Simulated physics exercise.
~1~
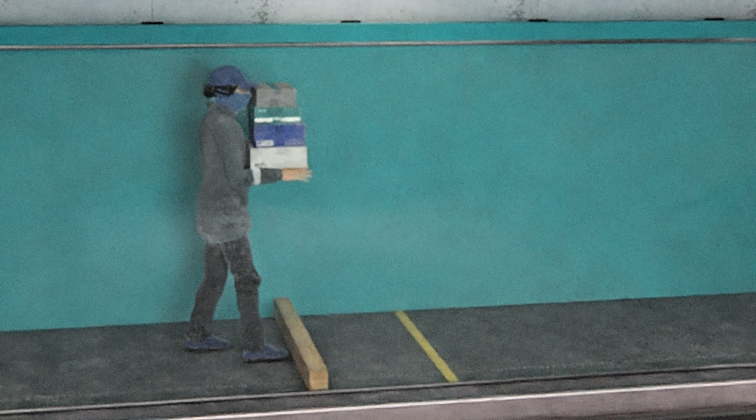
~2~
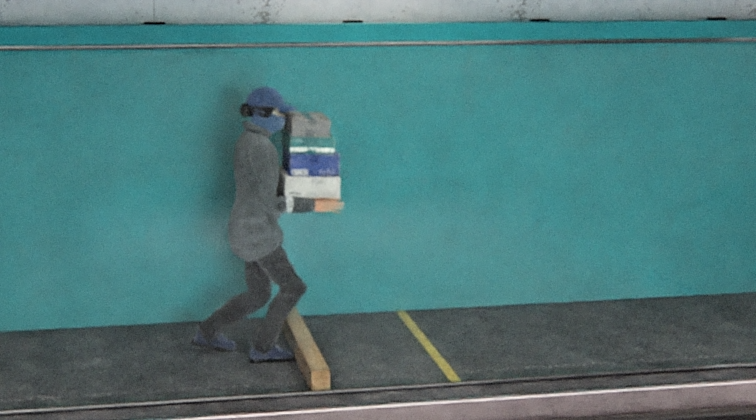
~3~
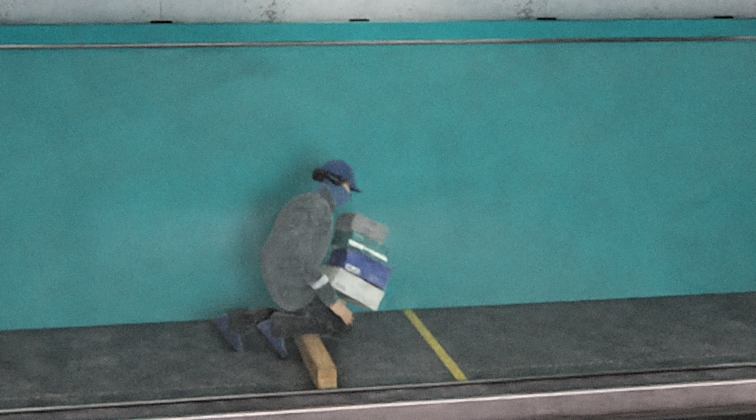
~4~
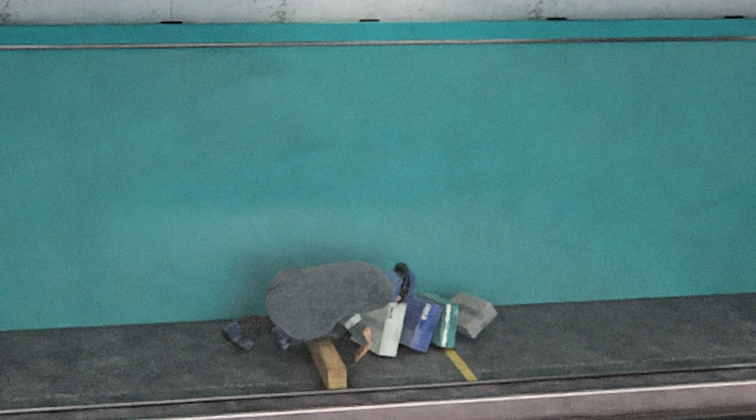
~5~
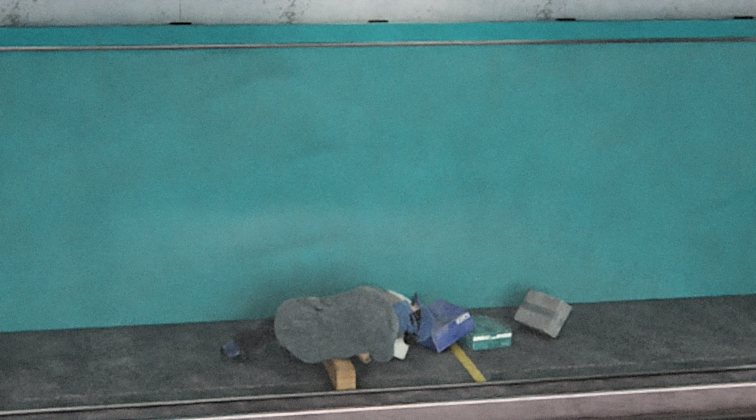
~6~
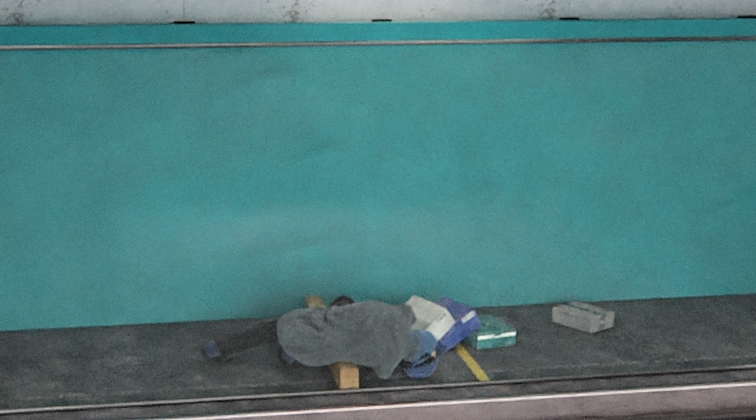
A person in a blue cap carrying a stack of boxes pitched forward over a wooden beam and fell flat, spilling the pile to the right; the teal and grey cartons ended past the yellow line, while the person's head stayed short of it.
